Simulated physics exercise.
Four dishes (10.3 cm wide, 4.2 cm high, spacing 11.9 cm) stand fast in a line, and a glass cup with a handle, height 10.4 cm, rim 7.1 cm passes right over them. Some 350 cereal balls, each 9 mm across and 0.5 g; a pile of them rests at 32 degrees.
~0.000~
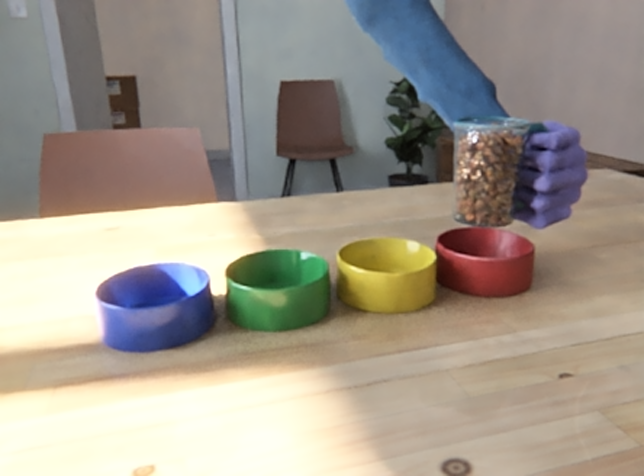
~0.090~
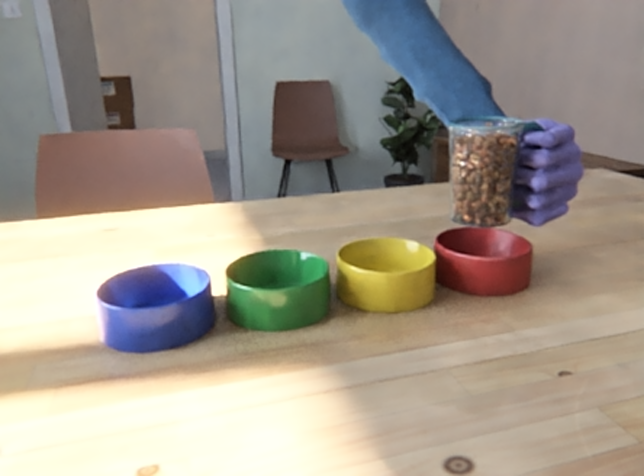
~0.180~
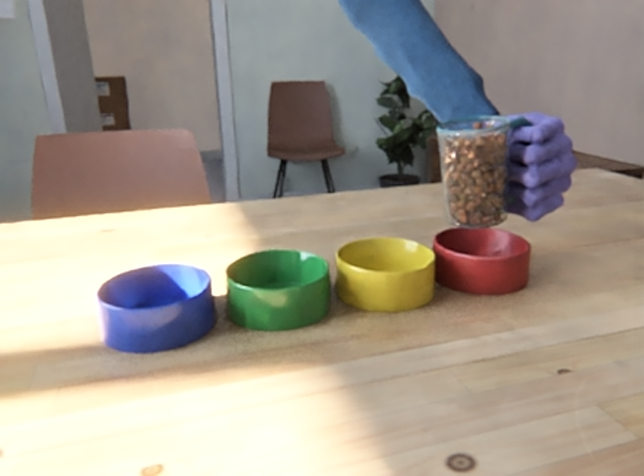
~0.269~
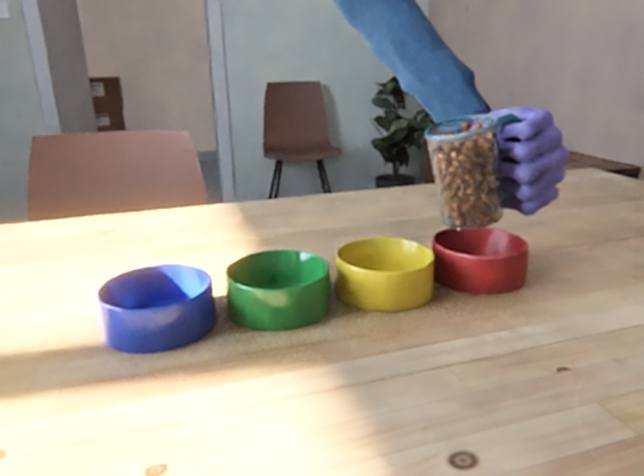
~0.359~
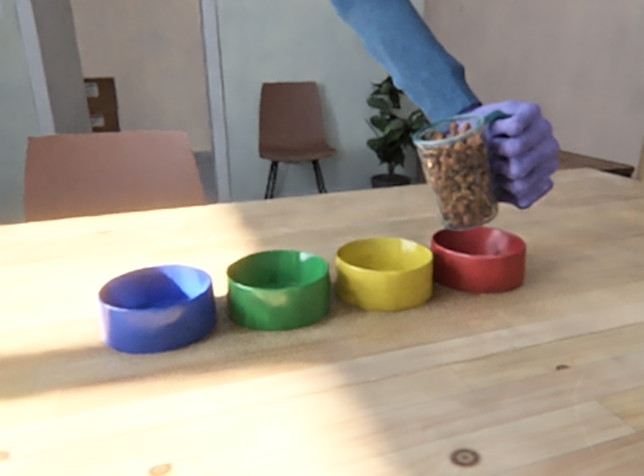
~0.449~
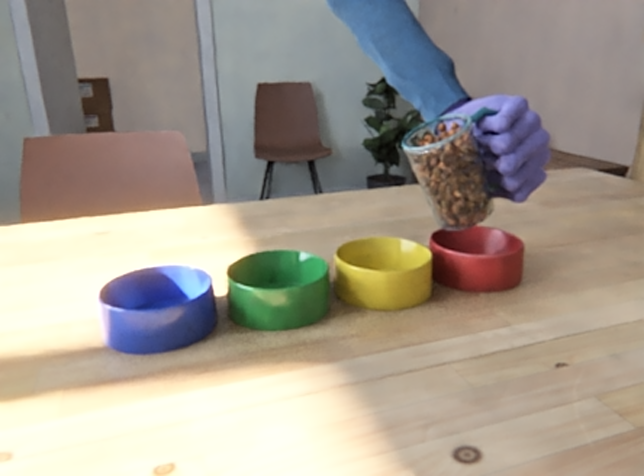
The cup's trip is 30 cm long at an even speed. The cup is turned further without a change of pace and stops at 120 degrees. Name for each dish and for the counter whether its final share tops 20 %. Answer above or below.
Red: Below, blue: Below, green: Above, yellow: Below, counter: Below.
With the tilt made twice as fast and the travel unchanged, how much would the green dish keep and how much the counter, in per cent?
Green 20, counter 30.
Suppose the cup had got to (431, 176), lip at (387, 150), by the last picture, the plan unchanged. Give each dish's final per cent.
Red 0; blue 90; green 0; yellow 0.
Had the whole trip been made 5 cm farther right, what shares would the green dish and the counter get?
Green 50; counter 30.
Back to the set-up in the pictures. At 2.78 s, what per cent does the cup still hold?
About 0 per cent.
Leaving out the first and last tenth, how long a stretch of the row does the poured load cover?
Roughly 6 cm.
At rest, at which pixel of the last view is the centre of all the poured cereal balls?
Near (269, 285).
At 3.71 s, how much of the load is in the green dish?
About 95 per cent by then.
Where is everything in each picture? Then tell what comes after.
The first picture shows cup at (487, 172), tilt 0 degrees, lip at (461, 124), moved 0.0 cm; middle of the pieces at (488, 176); red dish at (484, 243); yellow dish at (386, 255); green dish at (277, 268); blue dish at (154, 284).
The second picture shows cup at (483, 172), tilt 2 degrees, lip at (455, 126), moved 0.3 cm; middle of the pieces at (485, 176).
The third picture shows cup at (475, 172), tilt 8 degrees, lip at (443, 131), moved 1.1 cm; middle of the pieces at (477, 177).
The fourth picture shows cup at (467, 173), tilt 13 degrees, lip at (431, 136), moved 1.8 cm; middle of the pieces at (469, 177).
The fifth picture shows cup at (459, 174), tilt 19 degrees, lip at (419, 142), moved 2.6 cm; middle of the pieces at (462, 177).
The sixth picture shows cup at (451, 174), tilt 25 degrees, lip at (408, 148), moved 3.4 cm; middle of the pieces at (454, 177); red dish at (476, 240); yellow dish at (383, 253); green dish at (277, 269); blue dish at (157, 286). The cup turns about 65 degrees a second and travels 9 cm a second.
Then, at 1.85 s, tilt 115 degrees; cup holds 65 %, green 35 %.
After 2.78 s, tilt 120 degrees; cup holds 0 %, green 95 %.
After 3.71 s, tilt 120 degrees; cup holds 0 %, green 95 %.
By 4.0 s all is still; red 0 %, blue 0 %, green 95 %, yellow 0 %, counter 5 %.
